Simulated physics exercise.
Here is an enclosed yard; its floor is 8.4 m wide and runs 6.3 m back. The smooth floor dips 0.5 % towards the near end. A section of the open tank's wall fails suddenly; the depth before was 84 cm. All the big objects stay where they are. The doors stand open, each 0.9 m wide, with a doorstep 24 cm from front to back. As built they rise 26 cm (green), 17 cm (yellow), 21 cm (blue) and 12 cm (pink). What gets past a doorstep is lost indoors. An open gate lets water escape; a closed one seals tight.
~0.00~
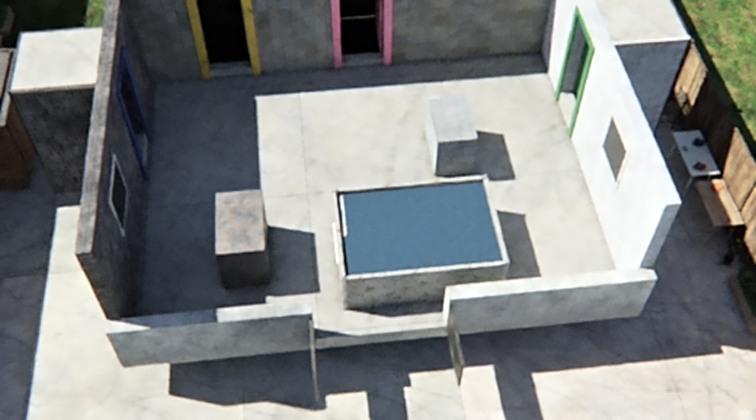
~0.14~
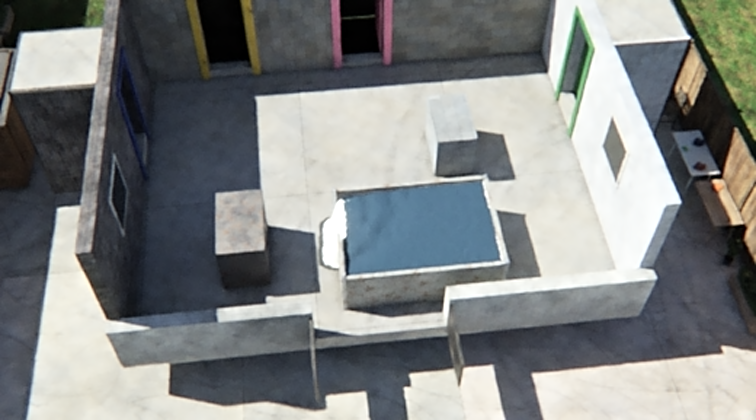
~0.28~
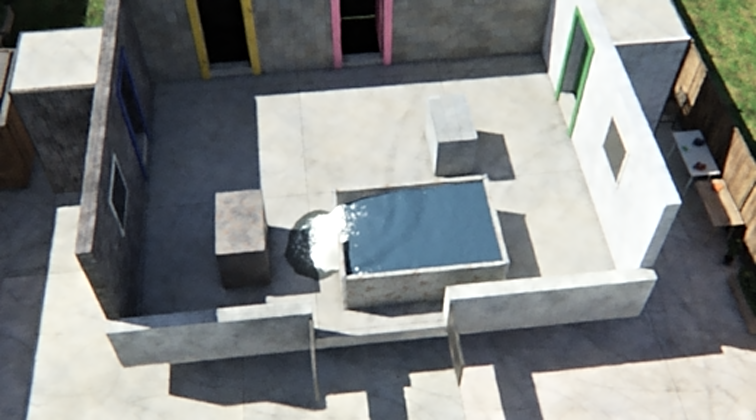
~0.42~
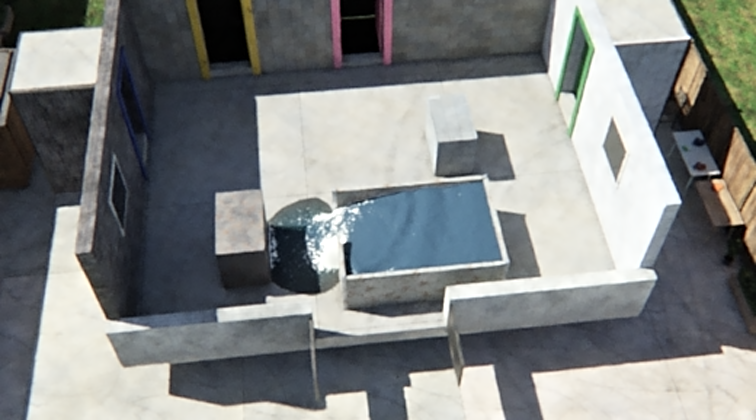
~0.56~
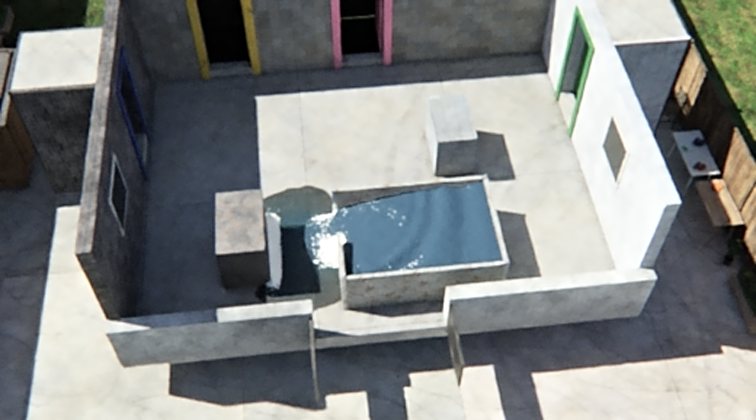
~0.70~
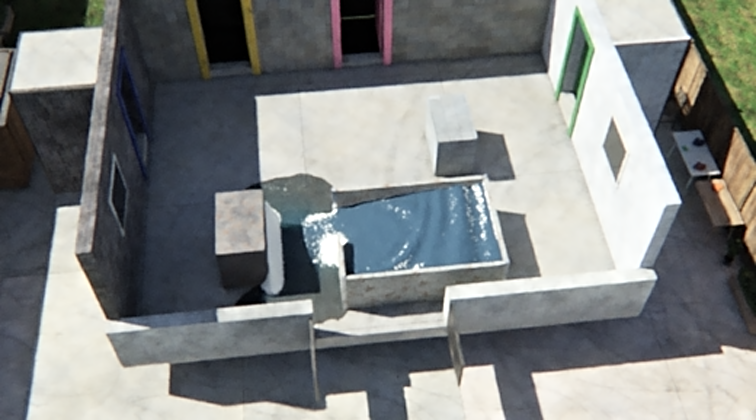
The clip opens on a walled yard seen from above, with still water in an open tank between two blocks. Water bursts from the tank's left side and spreads across the floor to the left-hand block, then washes against it and runs around its near side while ripples cross the tank.
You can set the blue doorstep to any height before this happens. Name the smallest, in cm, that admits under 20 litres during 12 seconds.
It would have to be roughly 12.5 cm high.
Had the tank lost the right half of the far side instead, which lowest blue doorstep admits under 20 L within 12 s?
About 10.0 cm.
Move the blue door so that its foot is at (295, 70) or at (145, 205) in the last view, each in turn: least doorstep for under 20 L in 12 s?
About 11.0 and 10.0 cm.
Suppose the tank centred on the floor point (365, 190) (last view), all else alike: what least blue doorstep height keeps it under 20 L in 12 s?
About 29 cm.
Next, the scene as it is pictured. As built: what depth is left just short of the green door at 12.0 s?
About 10.5 cm.
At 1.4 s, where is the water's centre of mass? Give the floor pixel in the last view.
Near (379, 254).
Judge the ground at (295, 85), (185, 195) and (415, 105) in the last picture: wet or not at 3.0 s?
In that order: Wet, flooded, not reached.
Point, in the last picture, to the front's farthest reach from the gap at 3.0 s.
Near (152, 87).
After 1.4 s water covers 20 % of the floor, deepest (58 cm) near (272, 244); it has not reached the blue door.
After 3.0 s water covers 45 % of the floor, deepest (40 cm) near (282, 243); 14 cm at the blue door, 0 litres in over its 21 cm doorstep.
After 12.0 s water covers 95 % of the floor, deepest (14 cm) near (548, 86); 7 cm at the blue door, 0 litres in over its 21 cm doorstep.
At the blue door as built, the water arrived by 1.5 s and peaked near 19 cm at 2.0 s.
With a doorstep of 10.5 cm, 40 litres would have come in within the 12 s; with 14 cm, 9 litres. So under 20 litres takes about 12.5 cm.
